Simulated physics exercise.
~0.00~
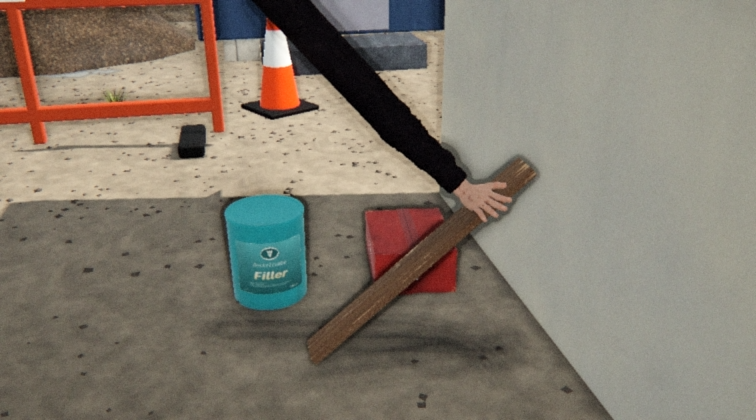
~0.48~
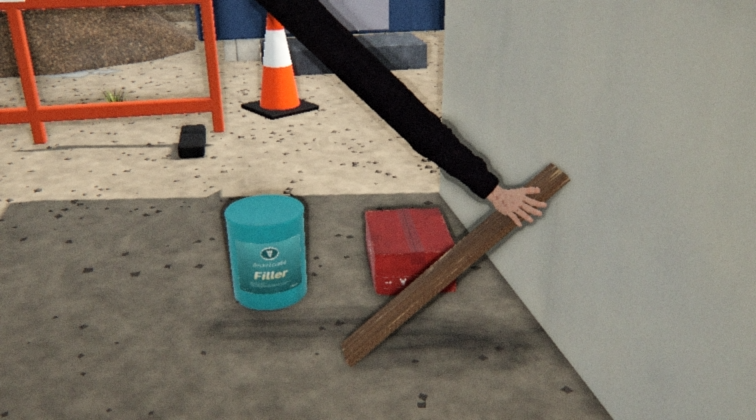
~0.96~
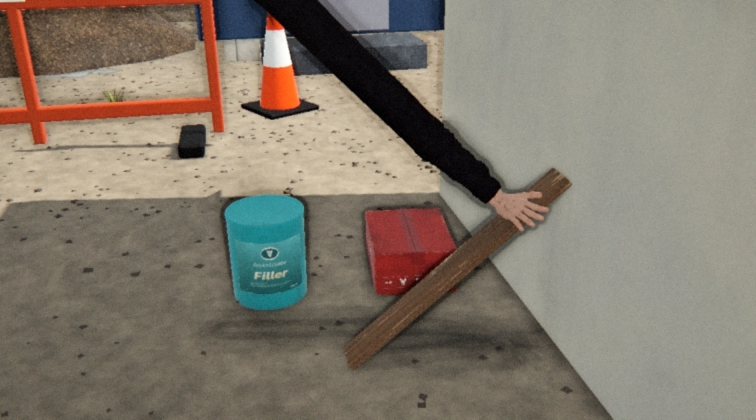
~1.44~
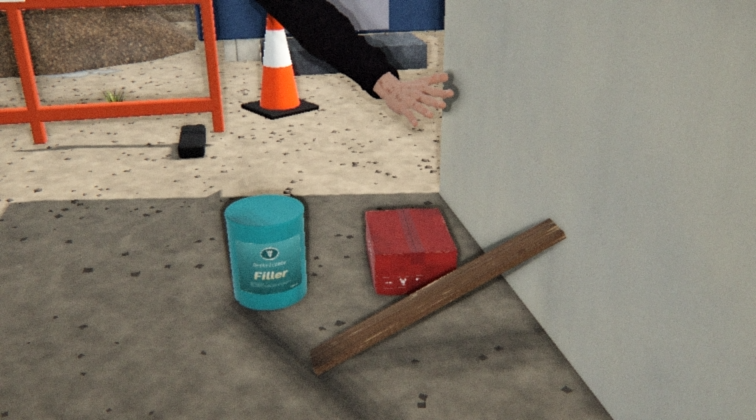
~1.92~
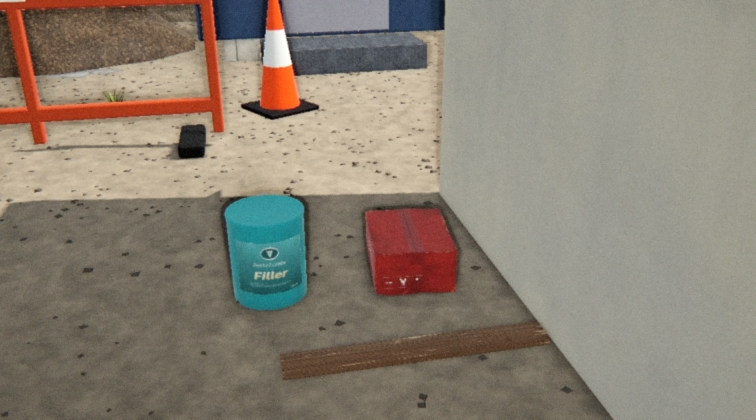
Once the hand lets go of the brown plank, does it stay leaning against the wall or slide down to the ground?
It slides down and ends up lying on the ground, while the turquoise pail and the red box stay where they are.
Beside a grey wall, a hand leans a brown plank, lets go, and it slides flat.
